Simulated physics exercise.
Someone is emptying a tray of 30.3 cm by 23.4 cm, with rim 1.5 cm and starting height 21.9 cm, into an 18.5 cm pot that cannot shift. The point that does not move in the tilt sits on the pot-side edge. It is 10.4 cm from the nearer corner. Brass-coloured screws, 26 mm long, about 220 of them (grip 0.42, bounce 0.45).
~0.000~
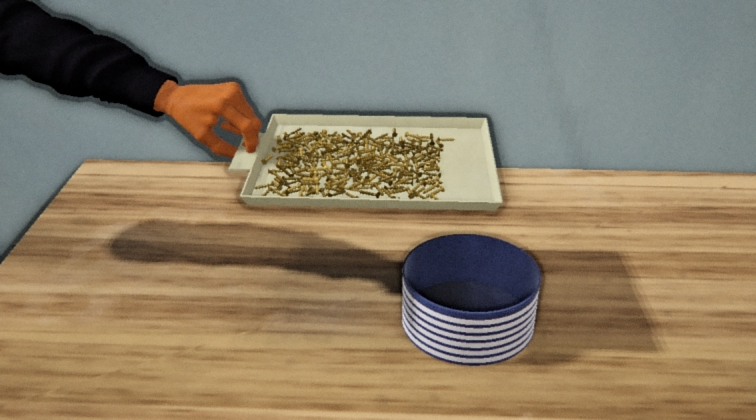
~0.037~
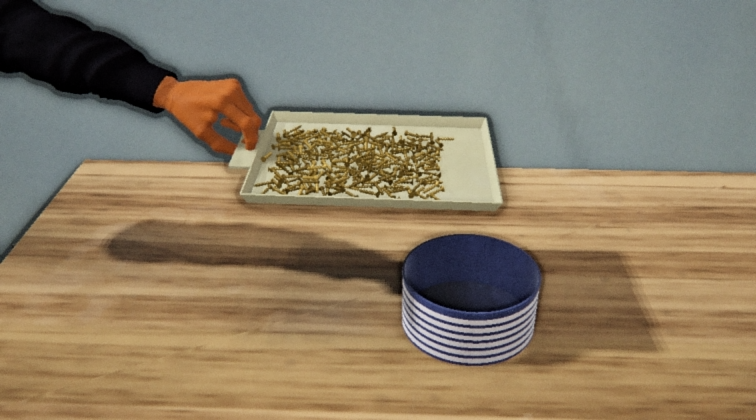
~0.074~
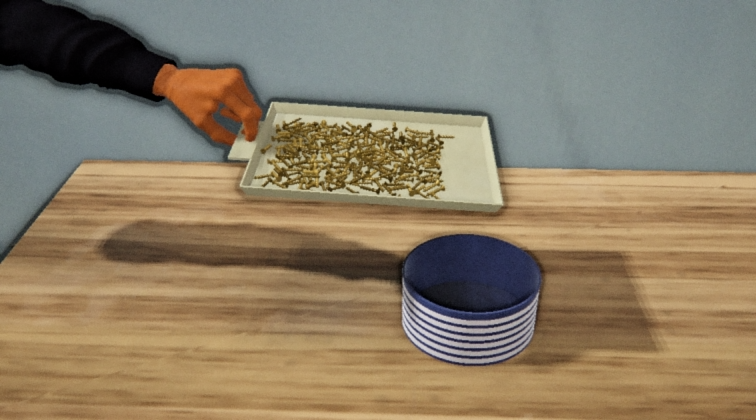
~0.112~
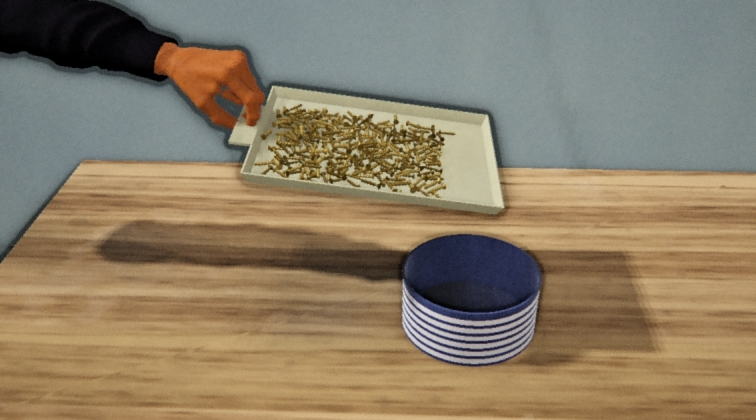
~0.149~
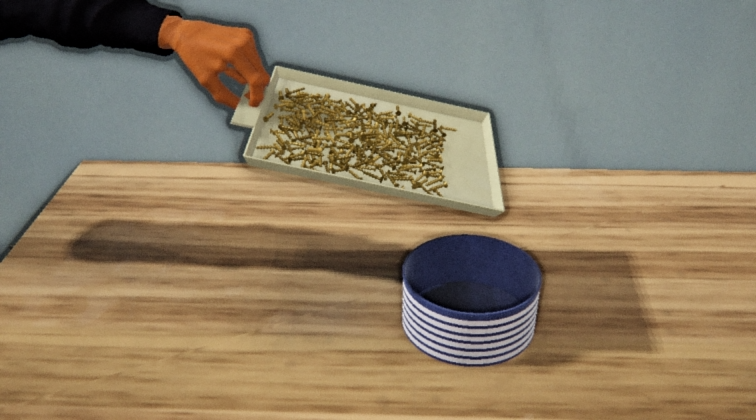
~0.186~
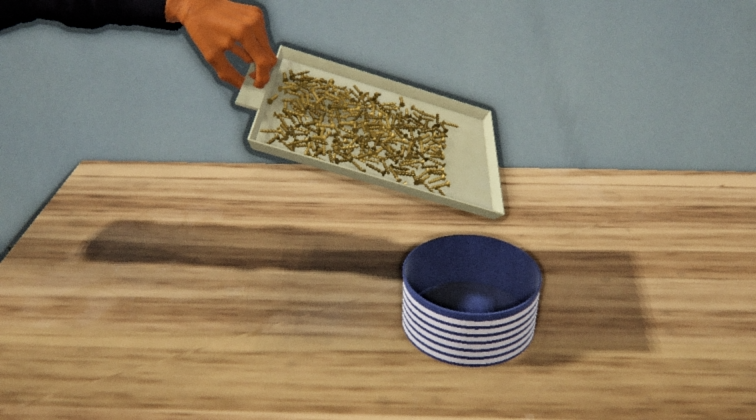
A pale wooden tabletop stands against a plain grey-blue wall, seen from slightly above by a camera that stays still. At left, an orange-toned hand in a dark sleeve grips a shallow cream tray strewn with small brass-coloured screws, above and behind a round blue pot with white stripes, right of centre. The hand rises, lifting the tray's left side so it slopes increasingly down to the right.
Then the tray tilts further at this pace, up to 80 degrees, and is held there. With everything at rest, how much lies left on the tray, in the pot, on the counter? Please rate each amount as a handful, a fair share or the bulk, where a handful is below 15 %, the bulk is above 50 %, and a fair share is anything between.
Tray: A handful; pot: A fair share; counter: The bulk.
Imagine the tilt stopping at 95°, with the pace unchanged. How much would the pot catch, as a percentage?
About 30 in a hundred would end up in the pot.
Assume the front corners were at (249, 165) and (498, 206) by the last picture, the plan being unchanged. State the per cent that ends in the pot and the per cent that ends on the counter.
In the pot: 40 per cent; on the counter: 60 per cent.
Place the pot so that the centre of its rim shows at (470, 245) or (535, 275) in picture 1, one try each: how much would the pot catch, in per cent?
Some 5 and 90 per cent.
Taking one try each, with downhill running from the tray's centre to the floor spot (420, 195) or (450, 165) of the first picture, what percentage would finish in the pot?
About 60 per cent on the first try and 10 per cent on the second.
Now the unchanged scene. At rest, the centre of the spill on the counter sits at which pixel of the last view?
It comes to rest with its centre close to (591, 360).
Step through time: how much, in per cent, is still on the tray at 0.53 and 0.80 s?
Earlier moment 95, later moment 0.
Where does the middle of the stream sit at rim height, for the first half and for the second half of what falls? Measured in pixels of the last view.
Roughly (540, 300) to begin with, later roughly (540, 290).
After 0.39 s, tilt 50 degrees; the tray holds 100 %, the pot 0 %.
After 0.53 s, tilt 71 degrees; the tray holds 95 %, the pot 0 %.
After 0.80 s, tilt 80 degrees; the tray holds 0 %, the pot 25 %.
By 2.0 s all is still; tray 0 %, pot 25 %, counter 75 %.
